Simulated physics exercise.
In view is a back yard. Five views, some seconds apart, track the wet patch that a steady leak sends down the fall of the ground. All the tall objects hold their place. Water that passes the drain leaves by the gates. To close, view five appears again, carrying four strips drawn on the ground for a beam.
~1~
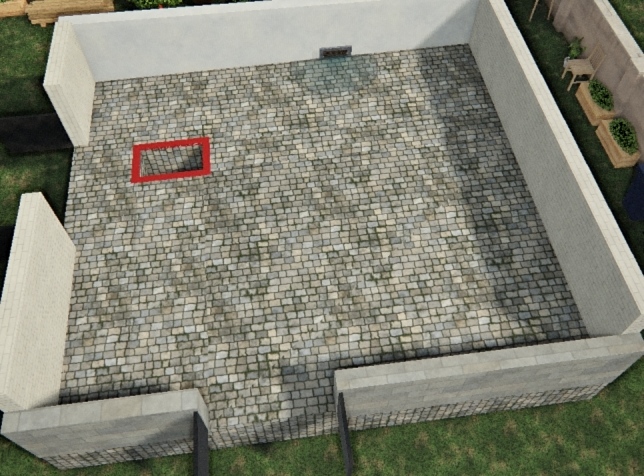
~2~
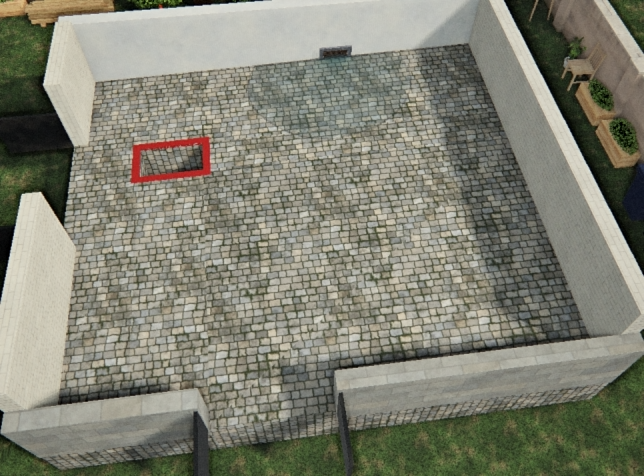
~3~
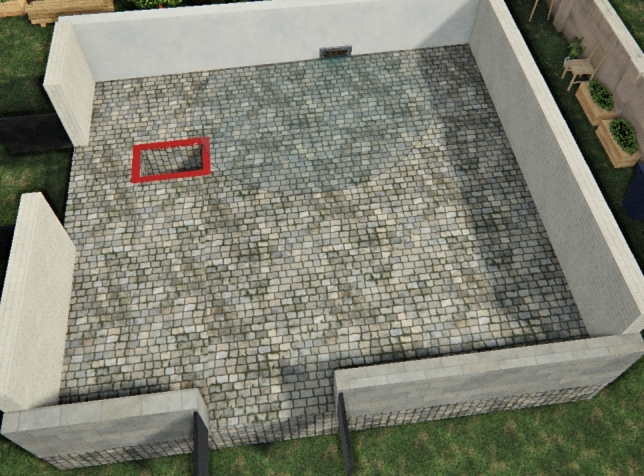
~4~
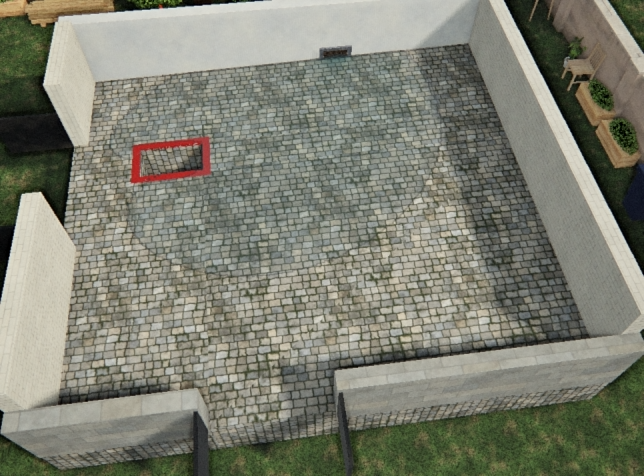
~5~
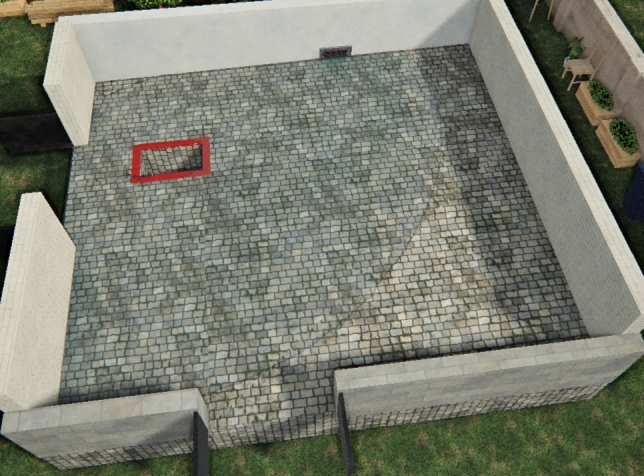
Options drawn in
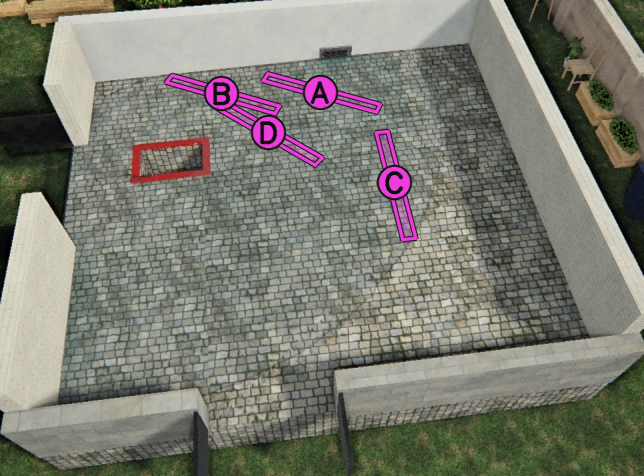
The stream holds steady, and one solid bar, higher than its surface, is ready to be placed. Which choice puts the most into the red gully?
It is C.
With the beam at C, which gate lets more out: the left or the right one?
The left one.
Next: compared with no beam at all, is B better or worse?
It is worse.
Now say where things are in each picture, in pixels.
In the first frame, outfall at (335, 53); red gully at (171, 160); open gate at (271, 402); open gate at (83, 193); front seen at (321, 90), 3 % of the ground wet; red gully still dry.
In the second frame, front seen at (297, 130), 11 % of the ground wet; red gully still dry.
In the third frame, front seen at (248, 179), 24 % of the ground wet; red gully still dry.
In the fourth frame, front seen at (194, 265), 42 % of the ground wet; red gully taking water.
In the fifth frame, front seen at (62, 374), 64 % of the ground wet; red gully taking water.
On the marked copy, A from (265, 77) to (378, 108); B from (169, 78) to (277, 109); C from (409, 238) to (382, 132); D from (221, 105) to (318, 161).
With A, about 11 % of the stream goes into the red gully, about 86 % out by the gates.
With B, about 7 % of the stream goes into the red gully, about 93 % out by the gates.
With C, about 23 % of the stream goes into the red gully, about 76 % out by the gates.
With D, about 7 % of the stream goes into the red gully, about 92 % out by the gates.
